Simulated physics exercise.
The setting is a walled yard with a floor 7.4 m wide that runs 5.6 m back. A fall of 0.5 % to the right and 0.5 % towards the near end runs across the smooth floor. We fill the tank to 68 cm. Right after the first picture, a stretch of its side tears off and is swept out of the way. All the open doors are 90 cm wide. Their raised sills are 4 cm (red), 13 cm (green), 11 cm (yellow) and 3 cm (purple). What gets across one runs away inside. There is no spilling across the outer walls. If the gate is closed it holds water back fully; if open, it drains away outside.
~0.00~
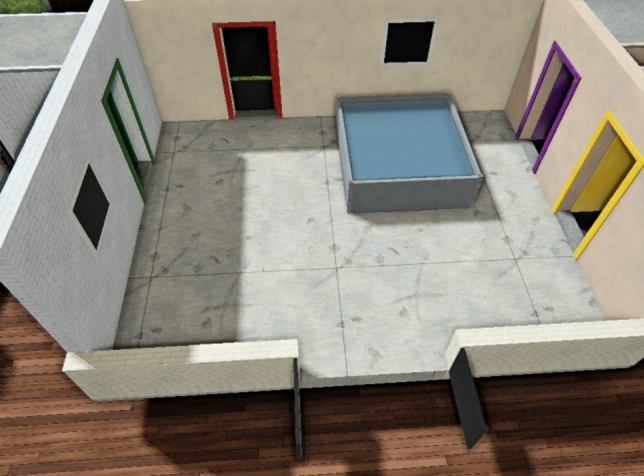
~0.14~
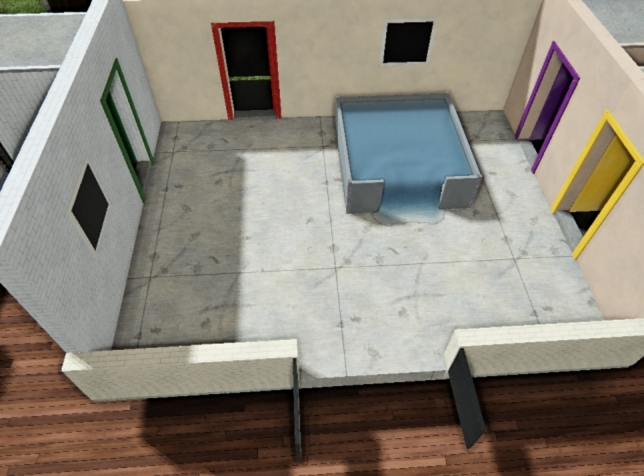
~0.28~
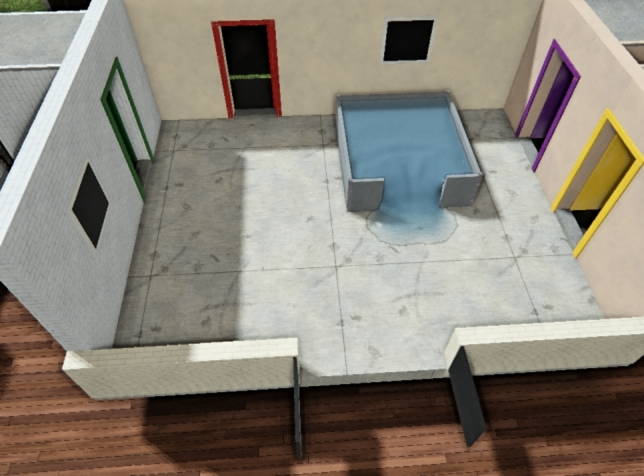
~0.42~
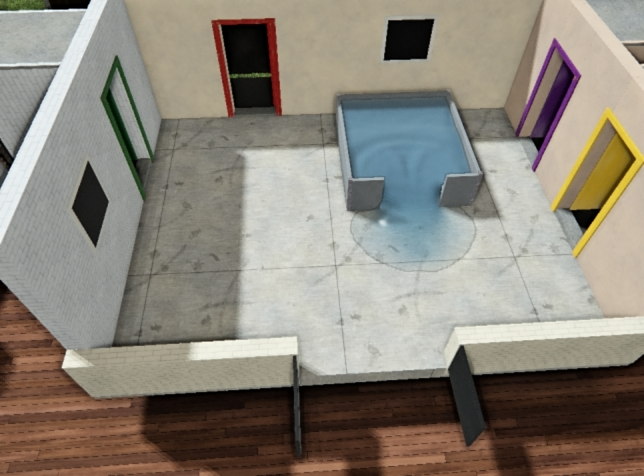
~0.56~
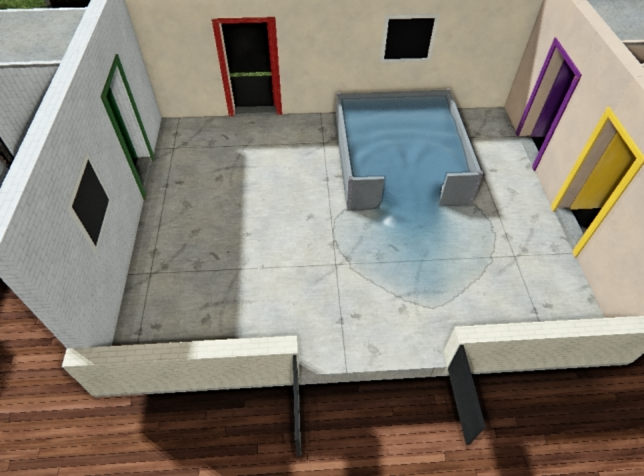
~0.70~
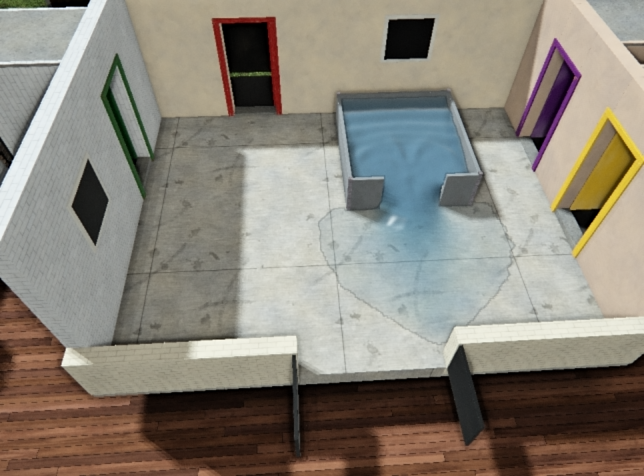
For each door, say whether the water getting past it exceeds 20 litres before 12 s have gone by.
One by one: The red door lets in a smaller amount than the limit; the green door lets in a smaller amount than the limit; the yellow door lets in a smaller amount than the limit; the purple door lets in a larger amount than the limit.
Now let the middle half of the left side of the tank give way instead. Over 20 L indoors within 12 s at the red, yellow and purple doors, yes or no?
Then red would come out on the high side, yellow on the low side and purple on the low side.
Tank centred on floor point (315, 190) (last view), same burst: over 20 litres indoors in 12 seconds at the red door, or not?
Then, at red, it's too much.
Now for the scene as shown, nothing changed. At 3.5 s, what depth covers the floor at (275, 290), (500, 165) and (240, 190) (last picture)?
First spot near 1 cm, second near 0 cm, third near 0 cm.
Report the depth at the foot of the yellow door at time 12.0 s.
Depth: ~ 6.5 cm.
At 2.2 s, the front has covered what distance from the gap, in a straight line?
About 4.4 m out.
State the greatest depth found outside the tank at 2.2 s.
Around 42 centimetres deep.
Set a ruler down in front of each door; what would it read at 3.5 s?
In centimetres - red: 0, green: 0, yellow: 8, purple: 0.
After 1.4 s water covers 25 % of the floor and is deepest (40 cm) near (404, 211); red door not reached, green door not reached, yellow door not reached, purple door not reached.
After 2.2 s water covers 30 % of the floor and is deepest (42 cm) near (615, 342); red door not reached, green door not reached, yellow door not reached, purple door not reached.
After 3.5 s water covers 40 % of the floor and is deepest (28 cm) near (604, 342); red door not reached, green door not reached, yellow door 8 cm at the sill, 0 L in, purple door not reached.
After 7.0 s water covers 65 % of the floor and is deepest (15 cm) near (604, 342); red door not reached, green door 1 cm at the sill, 0 L in, yellow door 8 cm at the sill, 0 L in, purple door 7 cm at the sill, 3 L in.
After 12.0 s water covers 90 % of the floor and is deepest (10 cm) near (525, 214); red door 1 cm at the sill, 0 L in, green door 3 cm at the sill, 0 L in, yellow door 6 cm at the sill, 0 L in, purple door 9 cm at the sill, 122 L in.
